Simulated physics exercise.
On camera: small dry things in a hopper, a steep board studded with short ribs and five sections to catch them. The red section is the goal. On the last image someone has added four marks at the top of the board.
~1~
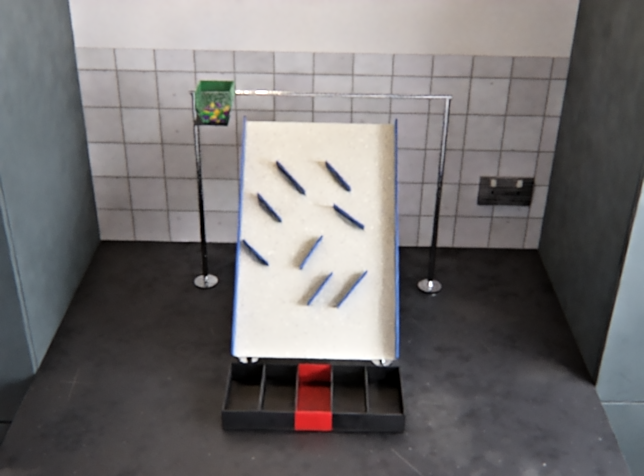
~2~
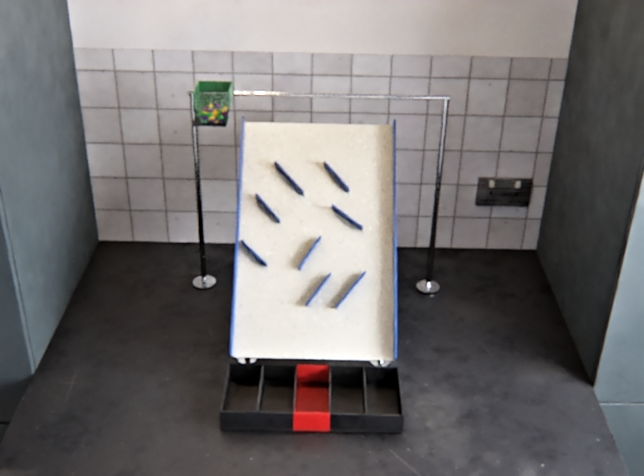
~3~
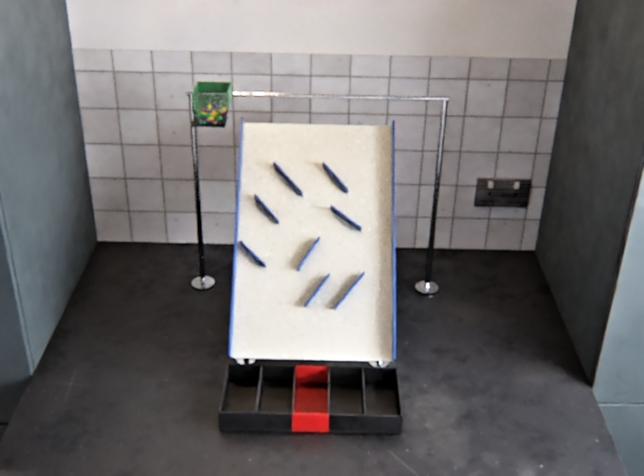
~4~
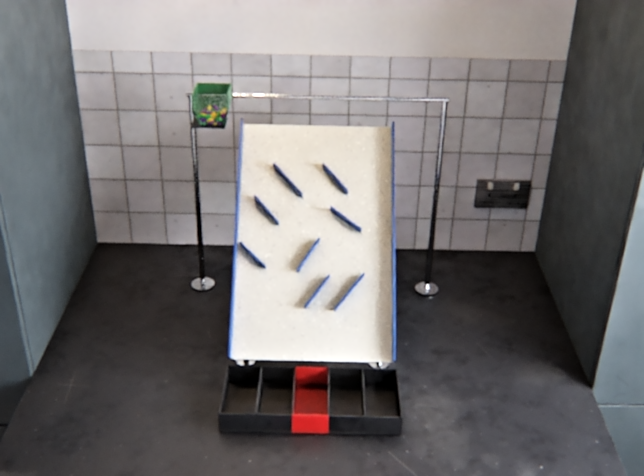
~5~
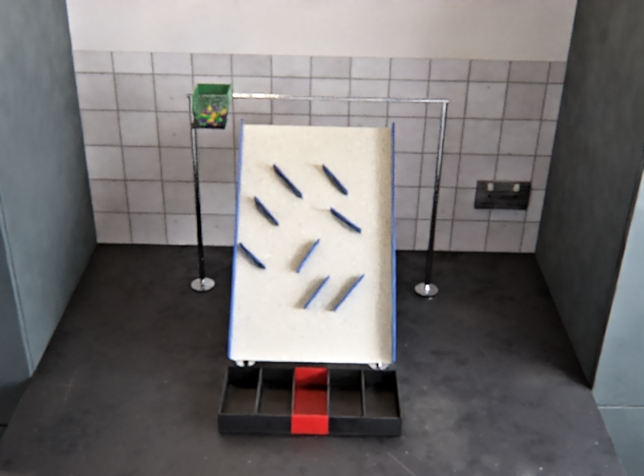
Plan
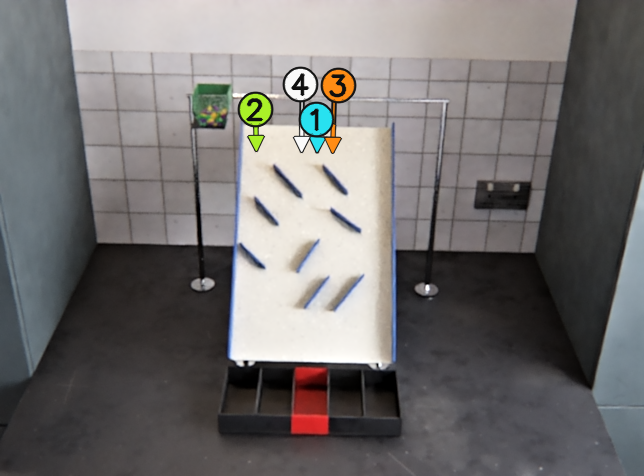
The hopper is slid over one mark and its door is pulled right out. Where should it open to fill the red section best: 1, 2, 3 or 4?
Mark 4 does it best.
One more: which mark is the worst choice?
3 it is.
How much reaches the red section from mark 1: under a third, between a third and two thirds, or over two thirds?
Under a third.
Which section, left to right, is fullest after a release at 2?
The second.
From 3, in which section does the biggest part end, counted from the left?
The fifth.
On the marked copy, mark 1 meets the board at (317, 146); mark 2 meets the board at (256, 145); mark 3 meets the board at (332, 147); mark 4 meets the board at (301, 146).
For mark 1, close to a quarter in the red section, the bulk in other sections.
For mark 2, close to a quarter in the red section, the bulk in other sections.
For mark 3, none at all in the red section, all but a few in other sections, only a few outside the box.
For mark 4, close to half in the red section, close to half in other sections.
